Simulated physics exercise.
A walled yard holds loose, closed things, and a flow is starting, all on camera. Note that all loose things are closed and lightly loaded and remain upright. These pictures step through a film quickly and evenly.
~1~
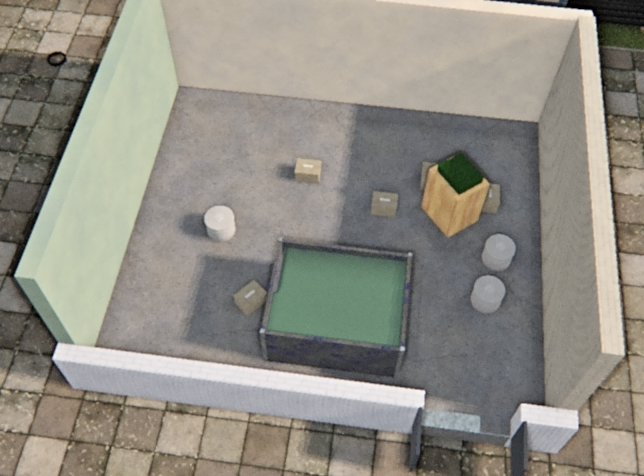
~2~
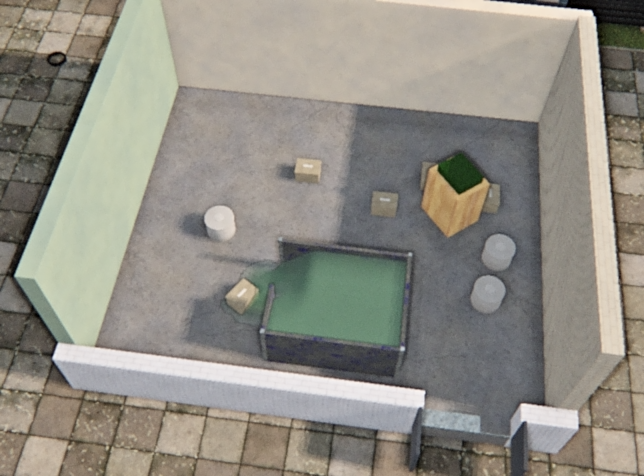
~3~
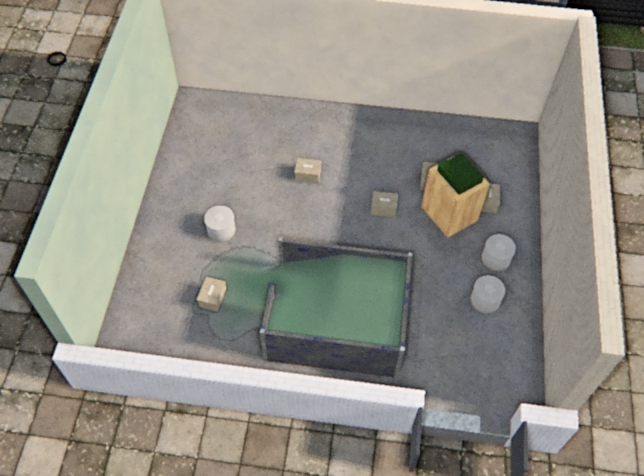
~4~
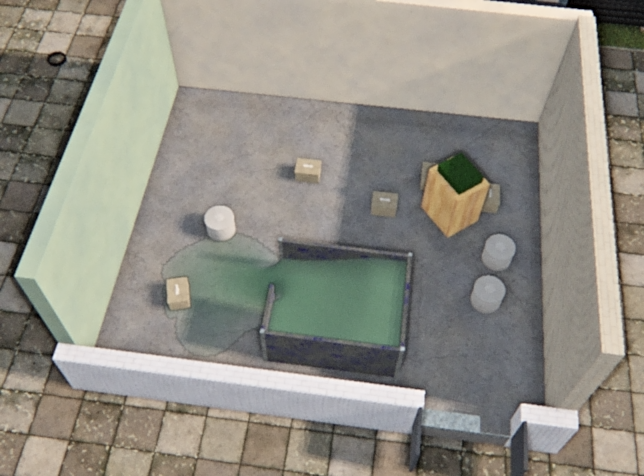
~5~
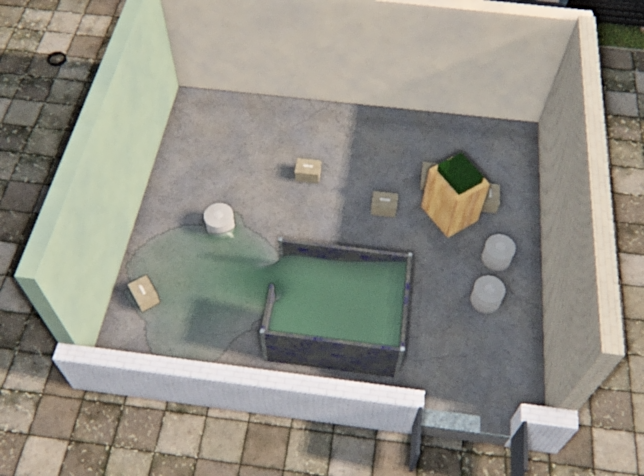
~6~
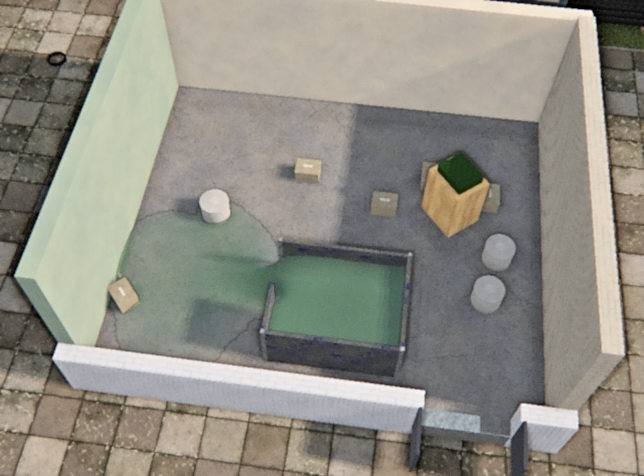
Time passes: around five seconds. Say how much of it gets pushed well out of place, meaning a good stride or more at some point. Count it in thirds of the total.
It does not reach a third.
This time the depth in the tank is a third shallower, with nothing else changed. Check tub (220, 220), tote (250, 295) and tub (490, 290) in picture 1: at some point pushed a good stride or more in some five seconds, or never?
In that order: That far or more, swept aside, under that.
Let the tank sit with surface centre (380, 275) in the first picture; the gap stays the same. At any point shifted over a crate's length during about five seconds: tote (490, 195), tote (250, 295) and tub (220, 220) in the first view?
Taking them in order, fell short, went past that, went past that.
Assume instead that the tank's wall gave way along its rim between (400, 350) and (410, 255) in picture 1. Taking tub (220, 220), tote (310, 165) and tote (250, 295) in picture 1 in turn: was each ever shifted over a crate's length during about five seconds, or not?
Working through them in order, the first not displaced that far, the second not displaced that far and the last not displaced that far.
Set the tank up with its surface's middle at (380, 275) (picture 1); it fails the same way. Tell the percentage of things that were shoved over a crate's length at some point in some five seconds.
It works out at about 20 percent.
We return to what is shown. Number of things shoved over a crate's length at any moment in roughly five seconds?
That adds up to 2.
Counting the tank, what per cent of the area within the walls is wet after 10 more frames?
Wet share: Around 35 %.
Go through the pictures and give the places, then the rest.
The first frame shows a tote at (250, 294) rests on the ground; a tub at (219, 218) rests on the ground; 0 of 8 have shifted.
The second frame shows a tote at (242, 293) rests on the ground, close to its start; a tub at (219, 218), on the bottom; 1 of 8 have shifted.
The third frame shows a tote at (211, 291) rests on the ground, a stride from its start; a tub at (219, 218) rests on the ground; 1 of 8 have shifted.
The fourth frame shows a tote at (177, 290) rests on the ground, a stride from its start; a tub at (219, 218) rests on the ground; 1 of 8 have shifted.
The fifth frame shows a tote at (143, 290) rests on the ground, far from its start; a tub at (219, 215) rests on the ground, close to its start; 1 of 8 have shifted.
The sixth frame shows a tote at (122, 292) rests on the ground, far from its start; a tub at (214, 201), on the bottom, a stride from its start; 2 of 8 have shifted.
A moment on, 2 of 8 are well off their spots; 1 afloat.
Next, 2 of 8 are well off their spots; 2 afloat.
Later, 2 of 8 are well off their spots; 2 afloat.
In the end, 1 of 8 are well off their spots, and 2 have been at some point; 2 afloat.
